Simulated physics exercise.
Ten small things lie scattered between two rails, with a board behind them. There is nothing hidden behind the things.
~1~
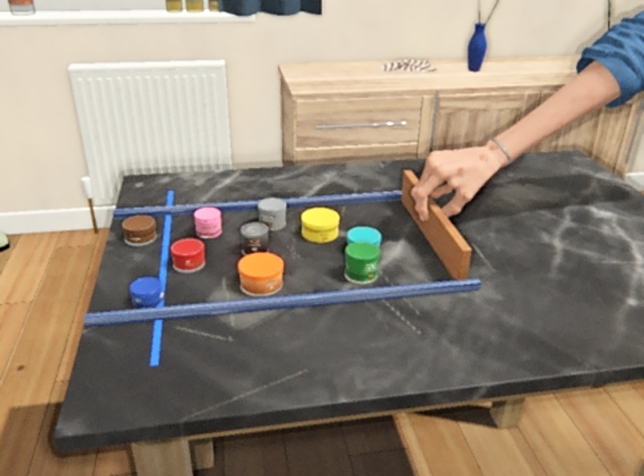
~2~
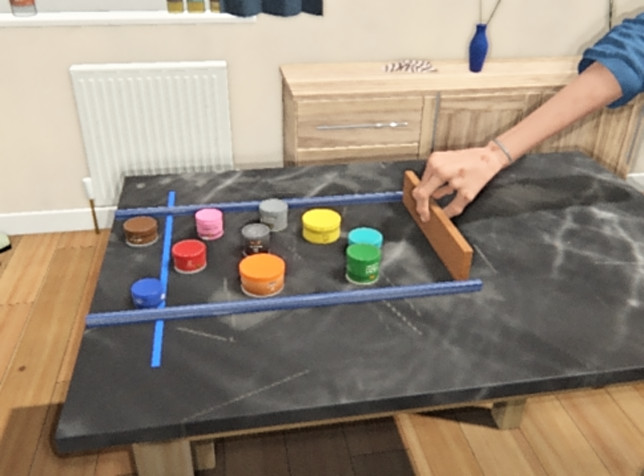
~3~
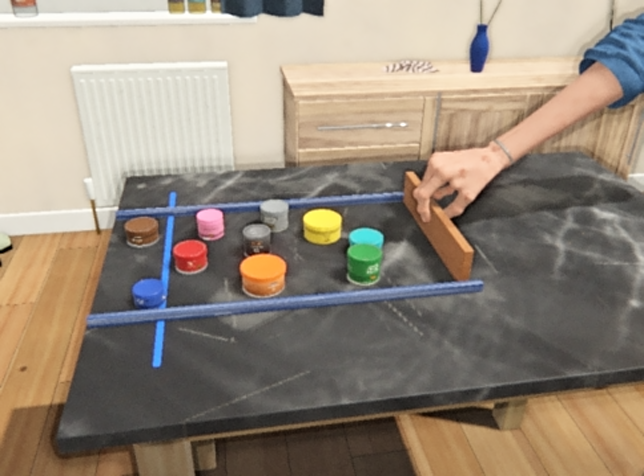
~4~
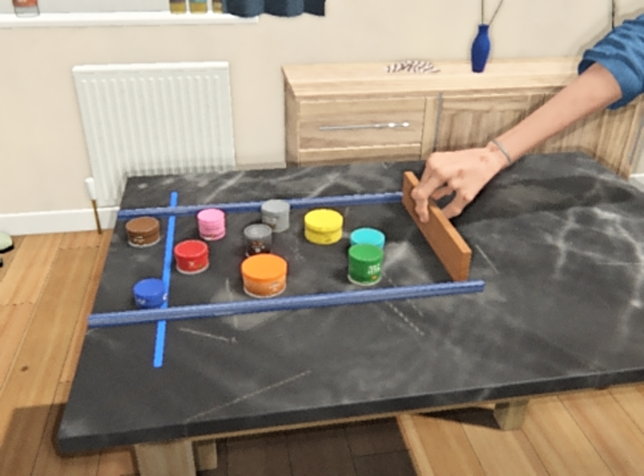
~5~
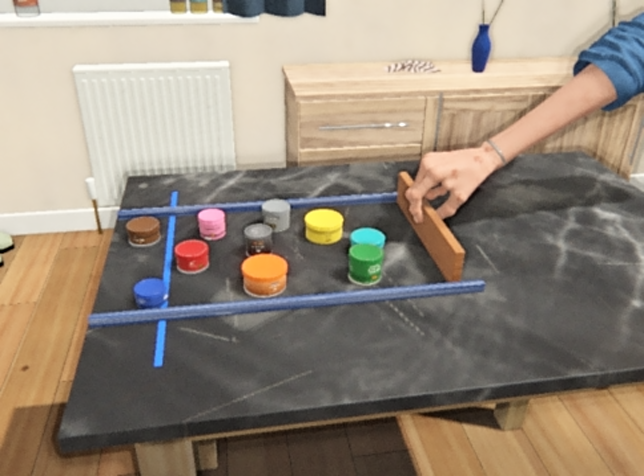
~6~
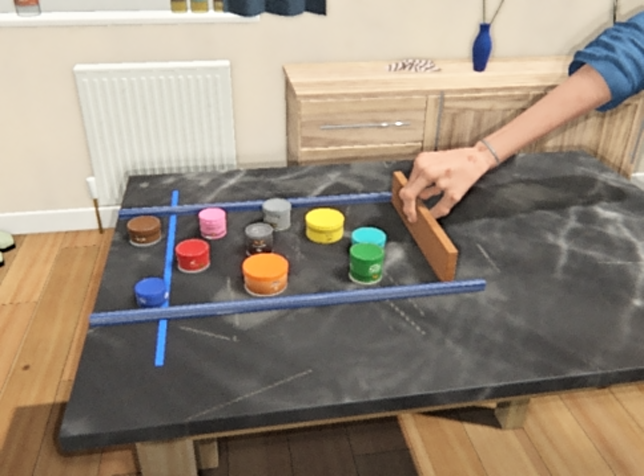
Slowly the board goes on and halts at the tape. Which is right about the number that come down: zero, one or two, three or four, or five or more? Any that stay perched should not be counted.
I expect the drop count to reach one but not three.
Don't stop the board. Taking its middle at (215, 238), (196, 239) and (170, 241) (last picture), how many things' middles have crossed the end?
0; 0; 2.
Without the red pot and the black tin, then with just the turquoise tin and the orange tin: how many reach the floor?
Falls come to 2 the first time and 1 the other time.
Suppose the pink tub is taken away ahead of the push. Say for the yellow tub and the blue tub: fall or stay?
Well, the yellow tub is still there while the blue tub goes off the edge.
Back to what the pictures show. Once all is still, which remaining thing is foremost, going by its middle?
It's the orange tin that is foremost.
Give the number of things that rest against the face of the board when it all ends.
Number in contact with it: 4.
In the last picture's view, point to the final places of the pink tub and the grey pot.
Going in order, first (133, 227) and next (158, 219).
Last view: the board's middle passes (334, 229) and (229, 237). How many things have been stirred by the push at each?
At first I count 3, and then 9.
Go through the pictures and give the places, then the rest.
The first picture shows brown pot (140, 231); blue tub (147, 293); red pot (188, 256); board (432, 221); tape (165, 259).
The second picture shows blue tub (148, 294); turquoise tin (365, 244).
The third picture shows red pot (191, 257); green tin (364, 265).
The fourth picture shows brown pot (143, 232); yellow tub (323, 227).
The fifth picture shows blue tub (151, 294); board (426, 223).
The sixth picture shows brown pot (145, 231); blue tub (152, 293); red pot (193, 256); board (420, 223); tape (169, 259).
A little later, none off yet; brown pot at rest near (145, 231); blue tub at rest near (152, 293); red pot at rest near (193, 256).
Next, none off yet; brown pot at rest near (144, 231); blue tub shifted about its own width near (117, 299); red pot shifted about its own width near (163, 265).
When it is over, the number that fall off is one or two; down, blue tub and brown pot.
